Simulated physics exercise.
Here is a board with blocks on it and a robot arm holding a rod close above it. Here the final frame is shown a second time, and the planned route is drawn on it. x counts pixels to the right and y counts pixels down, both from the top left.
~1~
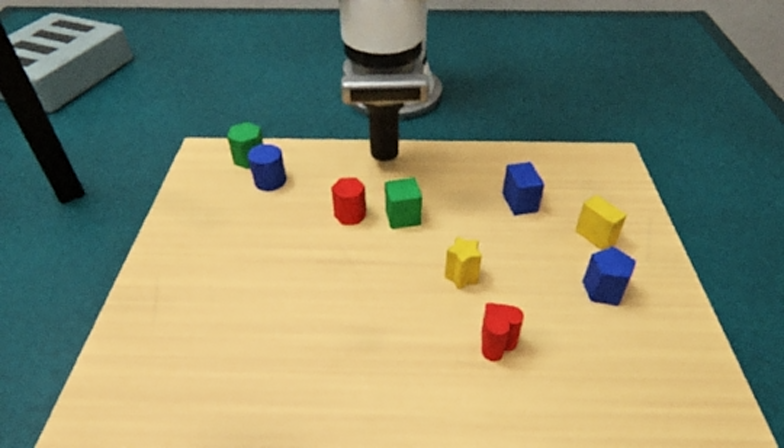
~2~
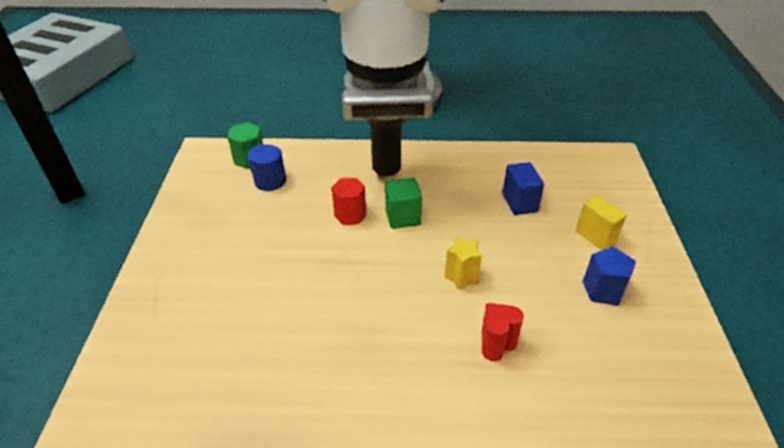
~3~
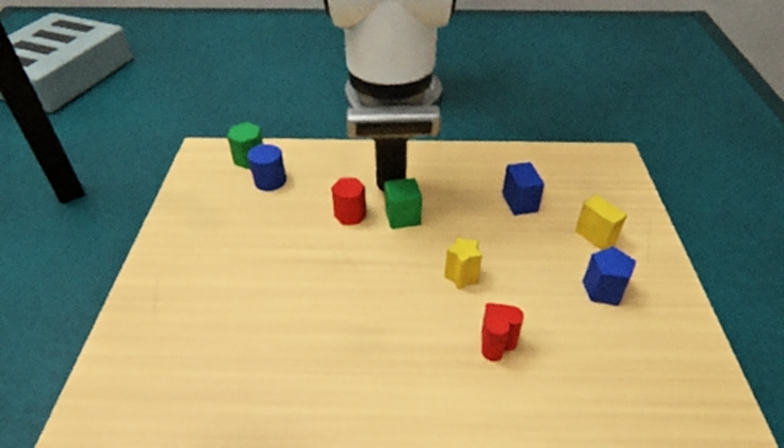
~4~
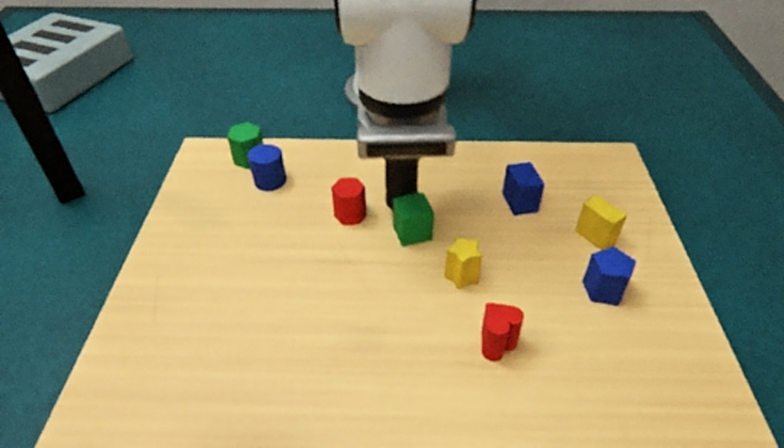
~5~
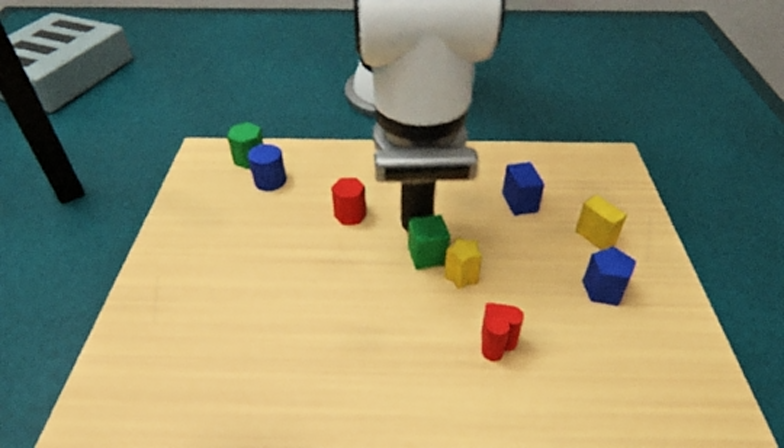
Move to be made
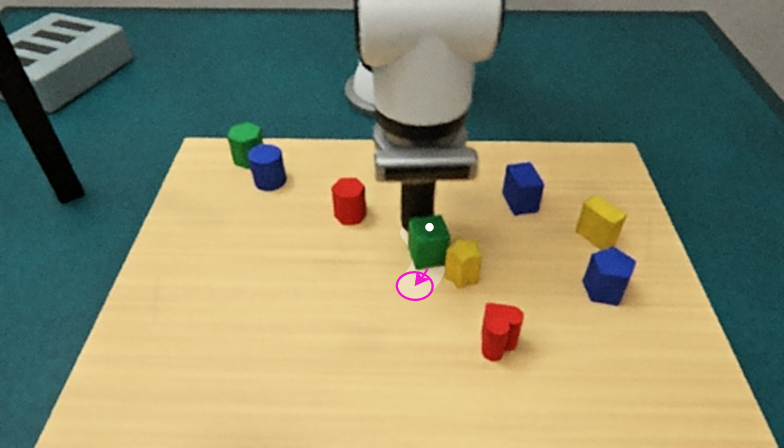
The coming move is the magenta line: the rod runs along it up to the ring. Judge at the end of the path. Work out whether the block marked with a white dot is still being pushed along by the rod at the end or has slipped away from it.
Slid off.
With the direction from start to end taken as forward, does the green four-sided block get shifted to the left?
Yes, that is what happens.
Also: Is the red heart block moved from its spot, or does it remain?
By the last moment, the red heart block will still be in its place.
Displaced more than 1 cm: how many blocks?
Two move.
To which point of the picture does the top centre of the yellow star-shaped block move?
At (483, 262).
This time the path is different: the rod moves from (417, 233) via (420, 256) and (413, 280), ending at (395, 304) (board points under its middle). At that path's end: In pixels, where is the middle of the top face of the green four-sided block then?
Somewhere near (446, 269).
The line goes from (417, 233) via (428, 249) and (428, 268), ending at (415, 286); the dot is on the green four-sided block.
On the path given first. Halfway along, rod (430, 249); green four-sided block (444, 256); yellow star-shaped block (481, 260), turned 40° anticlockwise.
At the end, rod (415, 276); red six-sided block unmoved; green four-sided block (447, 274), turned 35° anticlockwise; yellow star-shaped block (483, 262), turned 55° anticlockwise; red heart block unmoved.
